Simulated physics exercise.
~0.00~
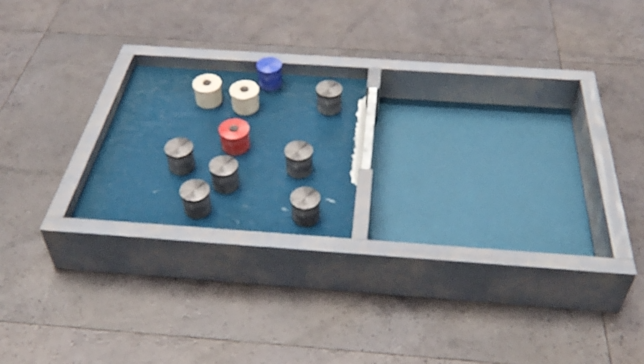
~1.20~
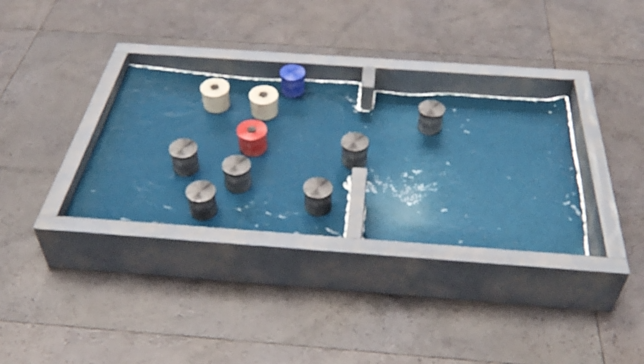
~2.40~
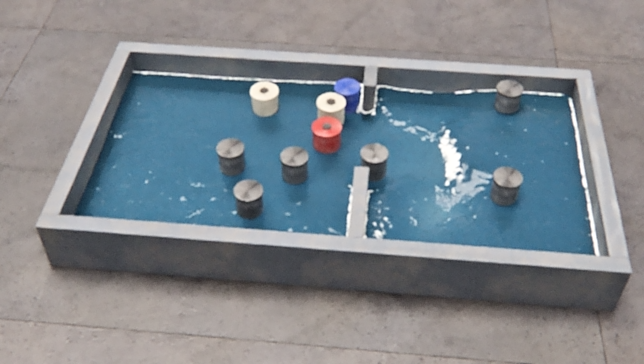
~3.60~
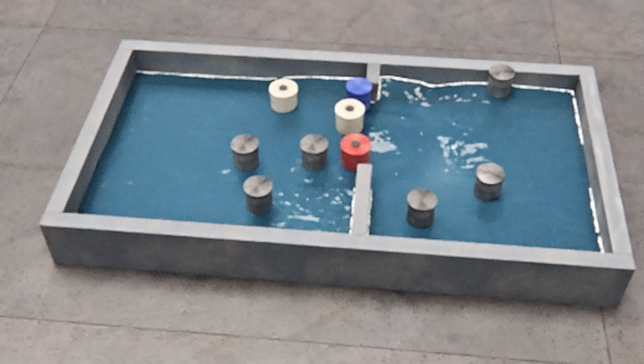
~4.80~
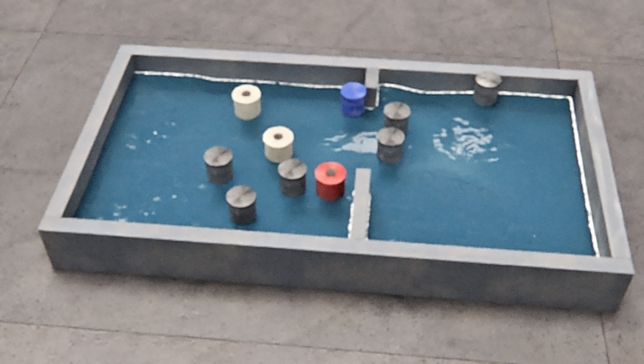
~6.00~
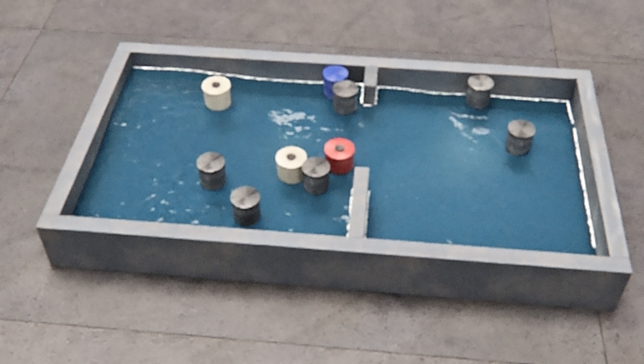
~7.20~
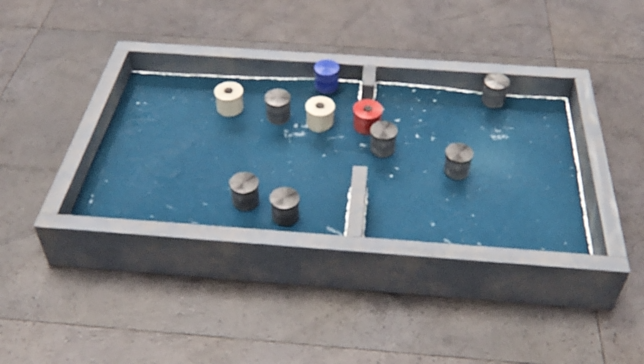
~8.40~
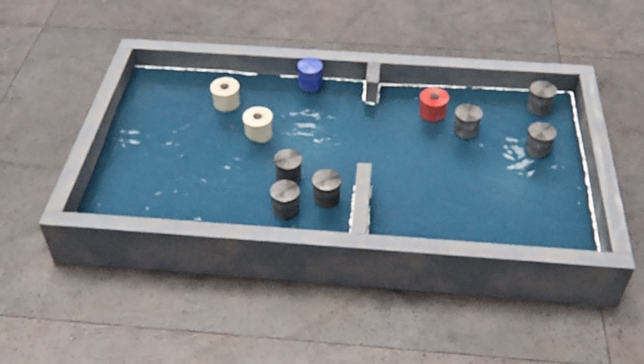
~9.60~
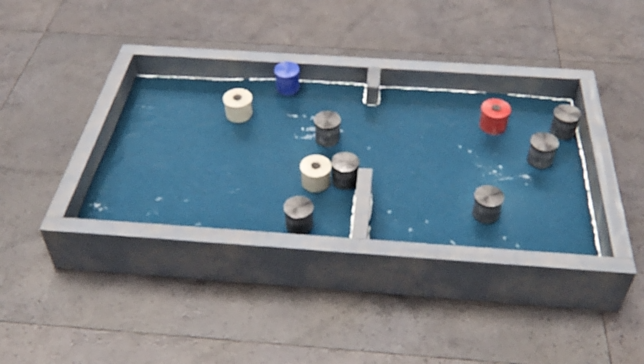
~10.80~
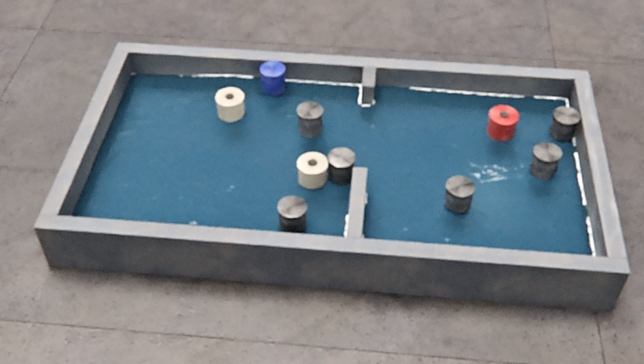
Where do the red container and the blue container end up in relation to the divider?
The red container ends up past the divider on the right side, while the blue one stays on the left side, afloat near the far wall.
Water surged rightward through the opened divider, carrying small floating containers with it. The red one wavered near the gap, then slipped through and ended near the right wall with three gray ones, while the blue one drifted back left along the far wall.
